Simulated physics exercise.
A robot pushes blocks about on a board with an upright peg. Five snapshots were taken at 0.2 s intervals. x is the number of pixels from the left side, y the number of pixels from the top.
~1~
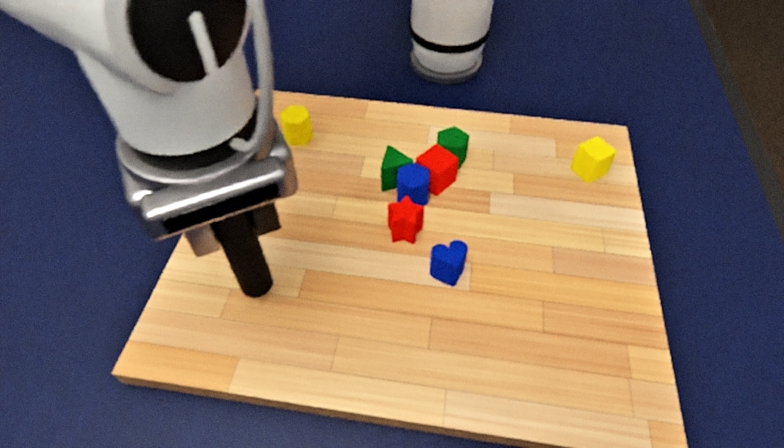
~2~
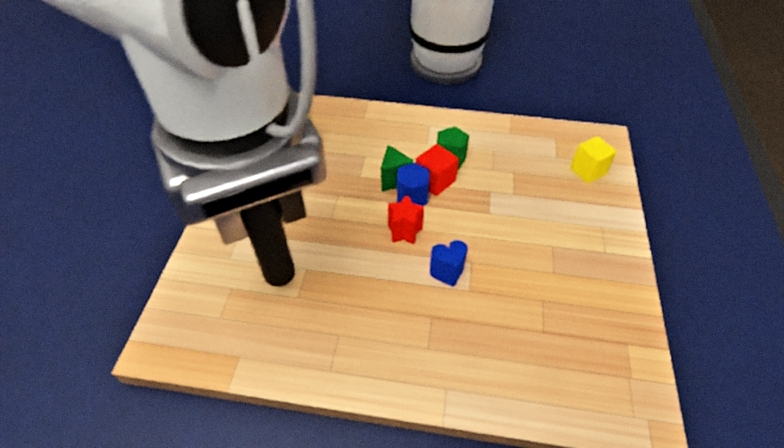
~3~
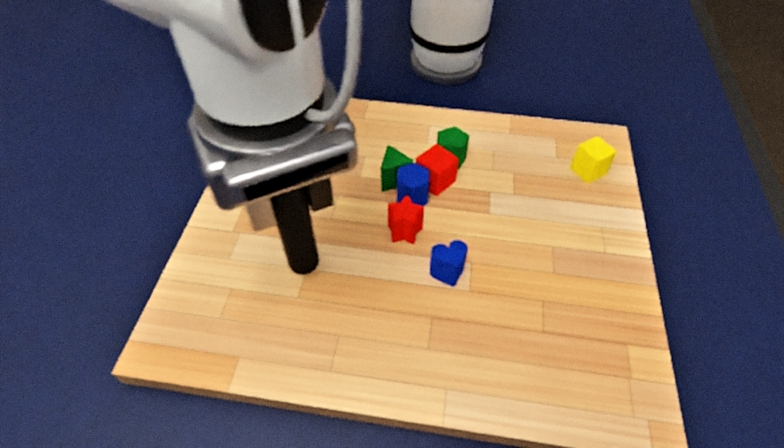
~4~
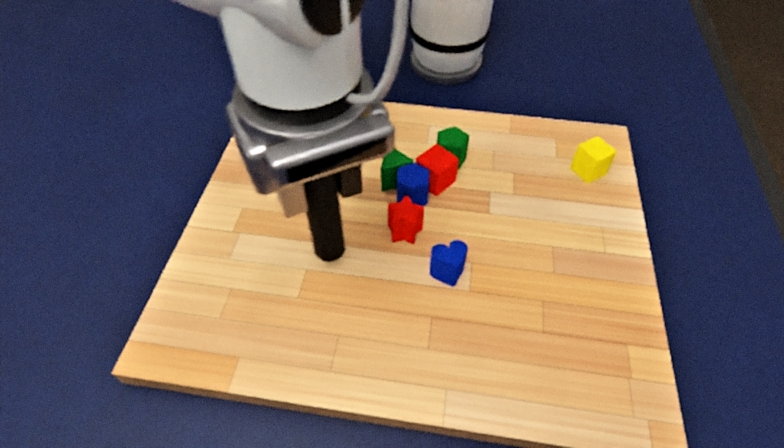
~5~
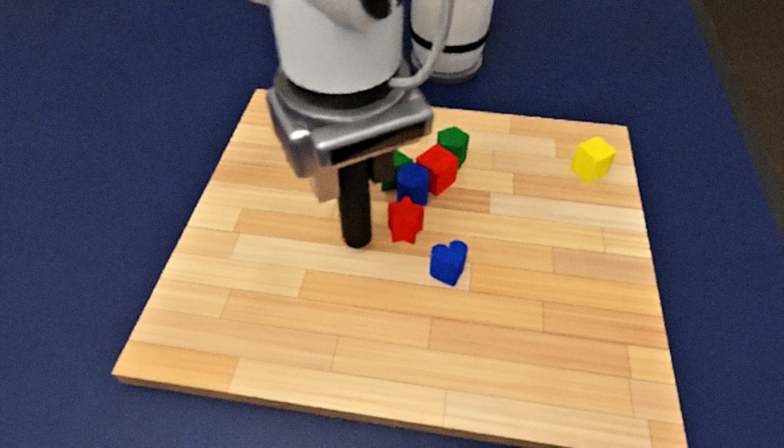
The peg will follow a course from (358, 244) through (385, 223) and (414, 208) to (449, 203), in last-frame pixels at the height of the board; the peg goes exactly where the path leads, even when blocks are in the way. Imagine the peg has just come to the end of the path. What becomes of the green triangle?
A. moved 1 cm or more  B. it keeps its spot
I choose B.
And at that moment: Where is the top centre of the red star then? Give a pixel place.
In the picture, that point is around (431, 205).
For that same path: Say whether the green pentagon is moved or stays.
Somewhere new.
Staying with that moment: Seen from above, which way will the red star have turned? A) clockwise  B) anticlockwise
I'll go with A - clockwise.
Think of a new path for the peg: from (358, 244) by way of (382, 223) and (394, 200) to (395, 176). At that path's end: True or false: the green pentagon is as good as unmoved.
False.
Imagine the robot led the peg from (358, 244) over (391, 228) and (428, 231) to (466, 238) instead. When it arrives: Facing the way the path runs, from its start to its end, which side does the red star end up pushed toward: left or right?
So, looking from the first point of the path to the last, the red star moves rightwards.
What follows on the original path. One third of the way, peg at (384, 216); red star at (411, 208), turned 30° clockwise.
Two thirds of the way, peg at (415, 201); red star at (427, 206), turned 80° clockwise; blue six-sided block at (431, 167); red four-sided block at (447, 148), turned 20° anticlockwise; green pentagon at (459, 130), turned 20° clockwise.
At the end, peg at (450, 196); green triangle still; red star at (431, 205), turned 105° clockwise; blue six-sided block at (459, 159), turned 30° anticlockwise; red four-sided block at (463, 138), turned 40° anticlockwise; green pentagon at (463, 119).
